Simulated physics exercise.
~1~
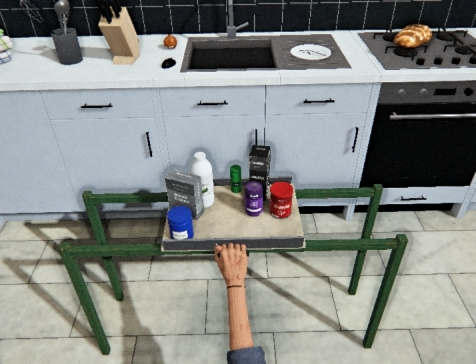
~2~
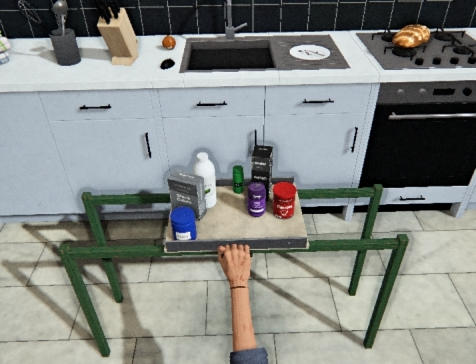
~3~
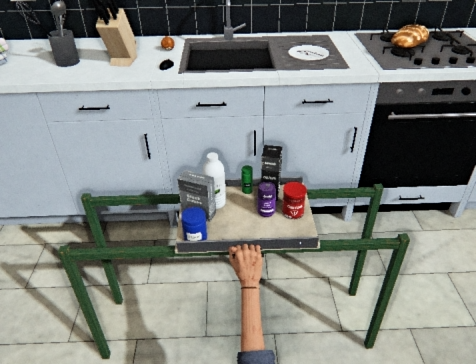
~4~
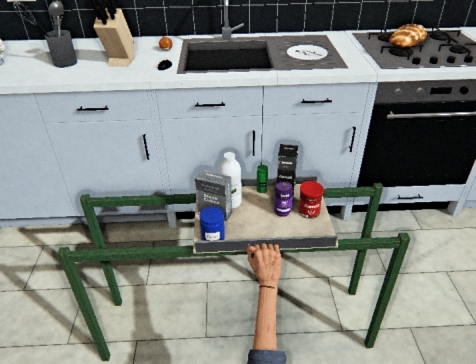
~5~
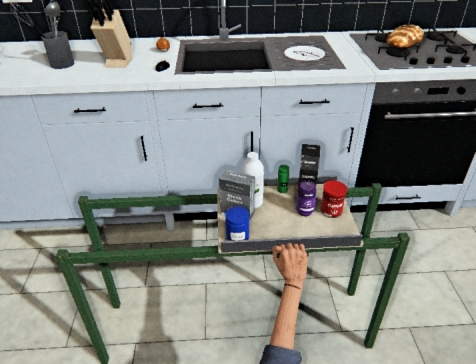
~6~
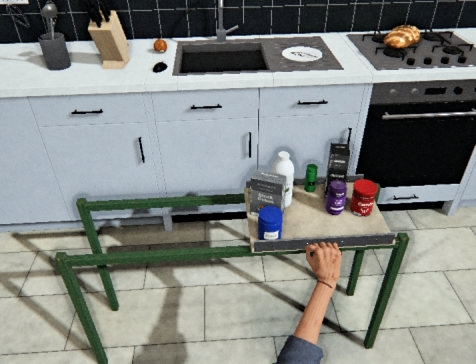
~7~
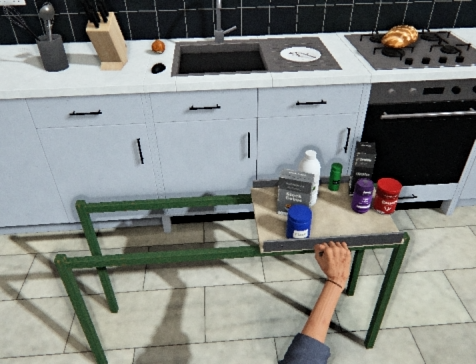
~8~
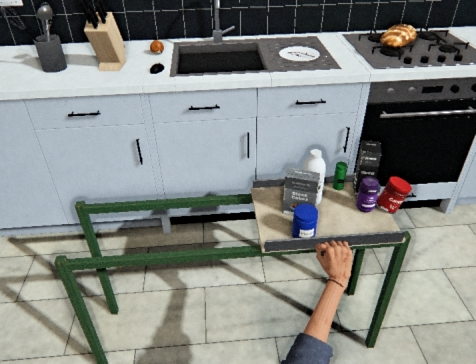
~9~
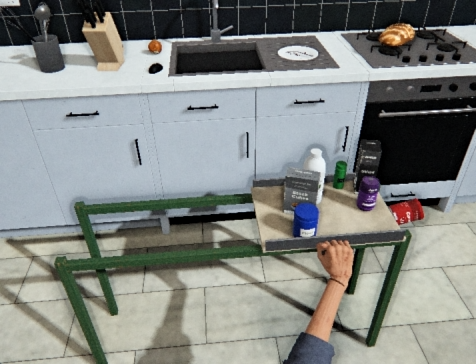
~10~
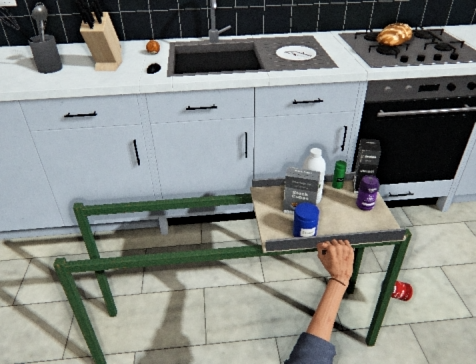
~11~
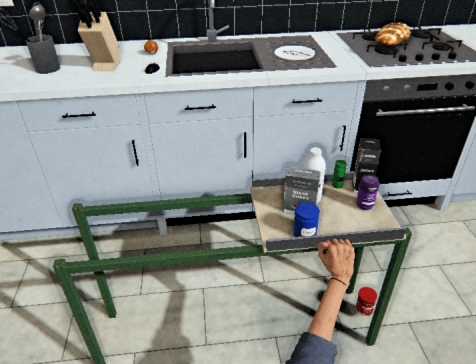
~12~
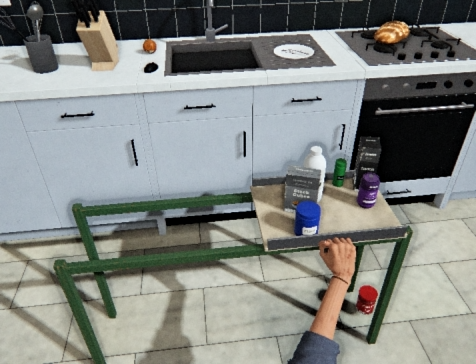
A tray of bottles, cans and boxes slid right along green rails, pushed by a hand, and stopped near the right end, where the red tin tipped over the edge and dropped to the floor, while everything else stayed standing aboard.
